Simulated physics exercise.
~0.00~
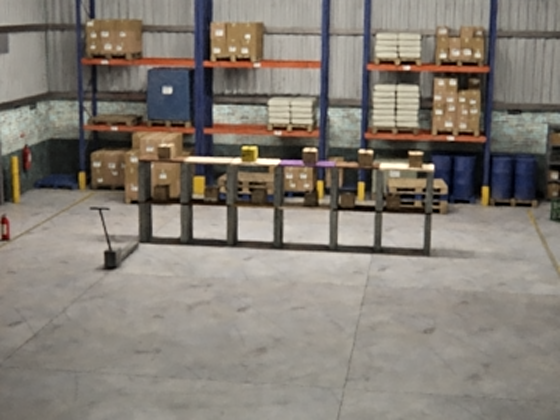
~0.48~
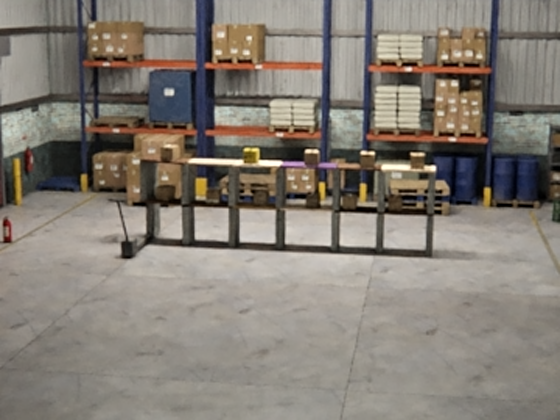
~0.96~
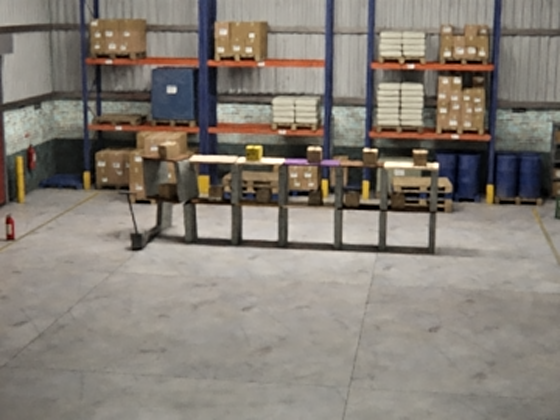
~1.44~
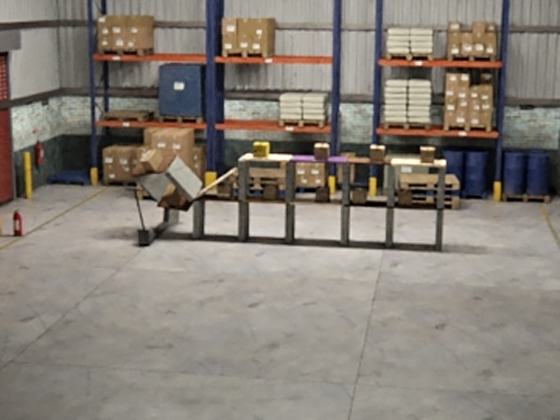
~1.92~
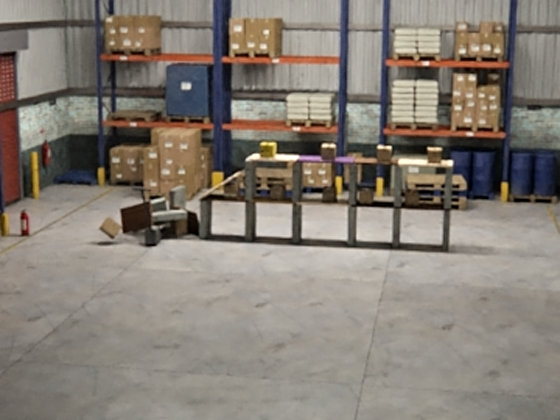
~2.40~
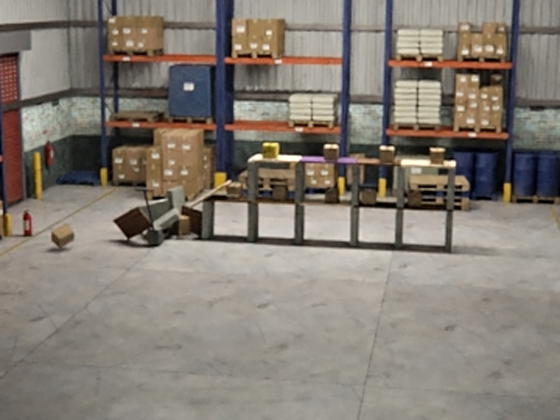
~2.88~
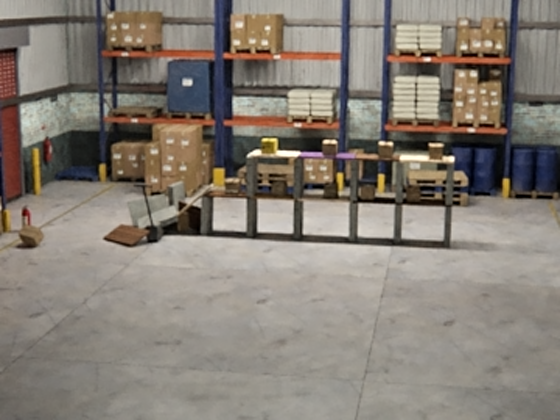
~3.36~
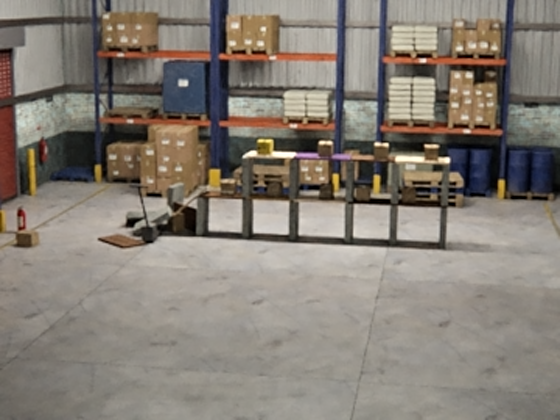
A small floor jack pushed in at the left end of a long row of upright blocks and boards in a warehouse, and that end tipped and collapsed, sending one carton tumbling left, while the rest stayed standing with the purple board and yellow carton in place.
